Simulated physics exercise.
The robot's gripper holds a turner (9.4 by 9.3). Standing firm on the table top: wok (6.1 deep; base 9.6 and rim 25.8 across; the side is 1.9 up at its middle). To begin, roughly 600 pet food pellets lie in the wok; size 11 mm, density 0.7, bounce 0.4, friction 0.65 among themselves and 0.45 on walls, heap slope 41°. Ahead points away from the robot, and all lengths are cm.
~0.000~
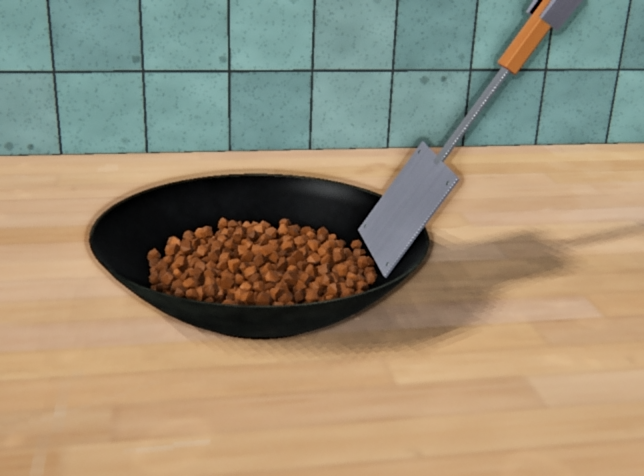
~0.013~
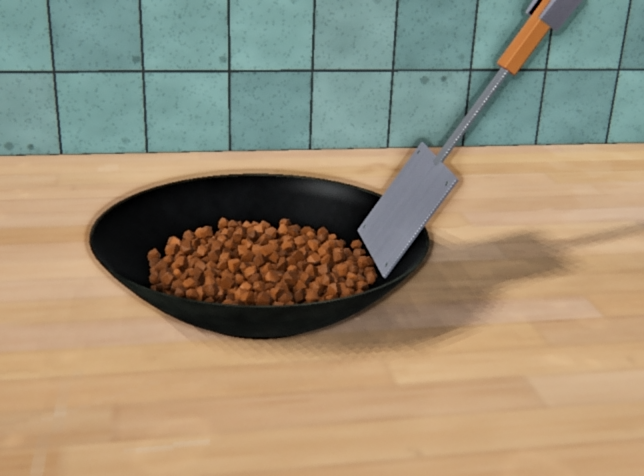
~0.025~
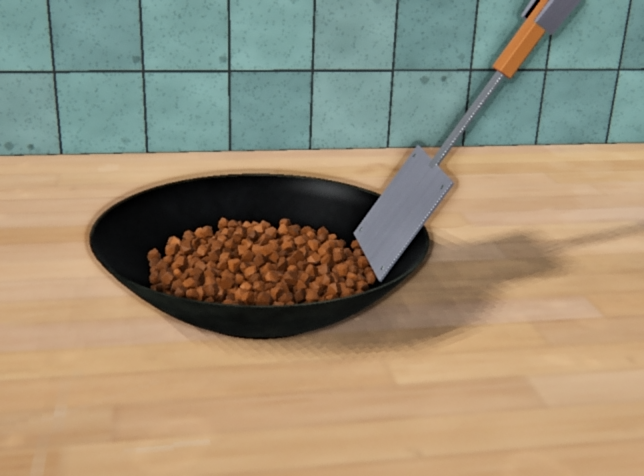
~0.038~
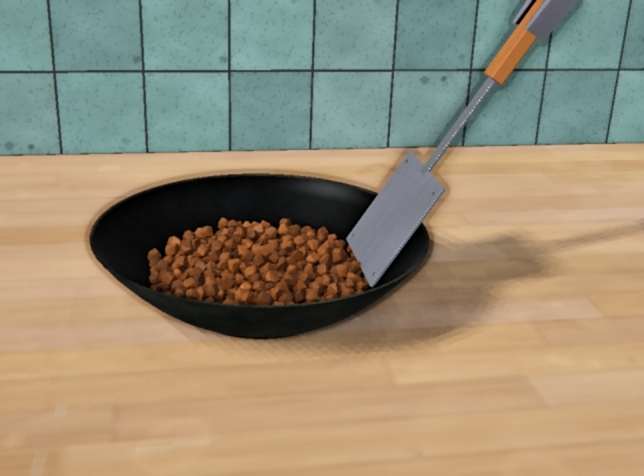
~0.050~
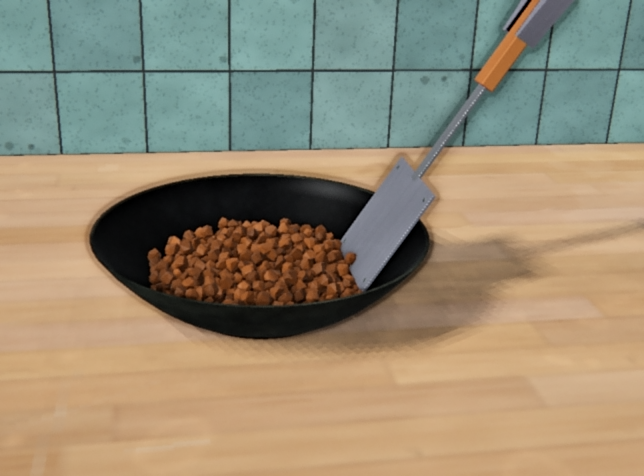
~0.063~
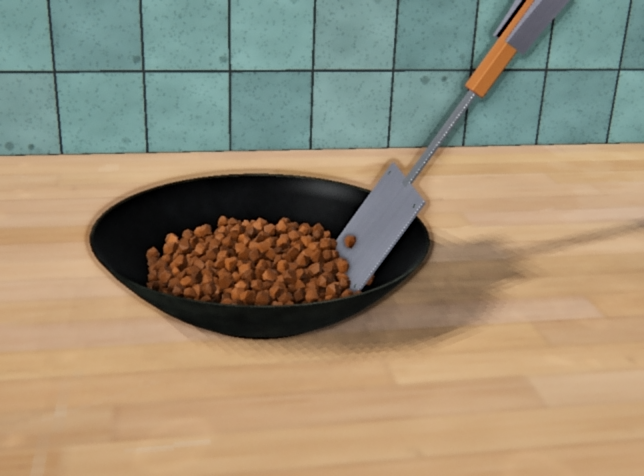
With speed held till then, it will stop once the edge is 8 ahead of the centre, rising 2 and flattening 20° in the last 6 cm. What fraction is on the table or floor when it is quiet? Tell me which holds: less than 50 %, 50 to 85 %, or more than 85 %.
Less than 50 % holds.
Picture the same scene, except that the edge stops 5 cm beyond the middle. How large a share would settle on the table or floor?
I'd expect close to 10 per cent then.
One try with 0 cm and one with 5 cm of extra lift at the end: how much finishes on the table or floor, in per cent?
35 and 35 %.
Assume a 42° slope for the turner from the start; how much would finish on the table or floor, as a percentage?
Estimate: Approx. 30 %.
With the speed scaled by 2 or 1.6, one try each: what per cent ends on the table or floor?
About 65 and 55 per cent.
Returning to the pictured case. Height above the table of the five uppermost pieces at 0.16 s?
They are near 8 cm up.
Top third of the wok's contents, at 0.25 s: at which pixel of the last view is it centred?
Near (142, 236).
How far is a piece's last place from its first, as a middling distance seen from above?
The value is roughly 10 cm.
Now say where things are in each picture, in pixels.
Turner top edge at (440, 159), sloping 57°; upper third of the load around (260, 261), from x 155 to 370, top at y 225; 601 in the wok, in the first frame.
Turner top edge at (439, 160), sloping 57°; upper third of the load around (260, 261), from x 155 to 370, top at y 225, in the second frame.
Turner top edge at (435, 163), sloping 57°; upper third of the load around (260, 261), from x 155 to 370, top at y 225, in the third frame.
Turner top edge at (427, 169), sloping 57°; upper third of the load around (260, 261), from x 155 to 370, top at y 225, in the fourth frame.
Turner top edge at (418, 175), sloping 57°; upper third of the load around (259, 259), from x 155 to 370, top at y 225, in the fifth frame.
Turner top edge at (408, 181), sloping 57°; upper third of the load around (258, 259), from x 150 to 370, top at y 225; 601 in the wok, in the sixth frame.
After 0.16 s, sloping 57°, highest piece 12 above the table; 600 in the wok, 1 on the blade or in flight.
After 0.25 s, sloping 50°, highest piece 18 above the table; 585 in the wok, 16 on the blade or in flight.
After 0.49 s, sloping 37°, highest piece 8 above the table; 395 in the wok, 190 on the table or floor, 16 on the blade or in flight.
After 1.54 s, sloping 37°, highest piece 8 above the table; 394 in the wok, 207 on the table or floor.
At rest, 394 in the wok, 207 on the table or floor. That is 34 % on the table or floor.
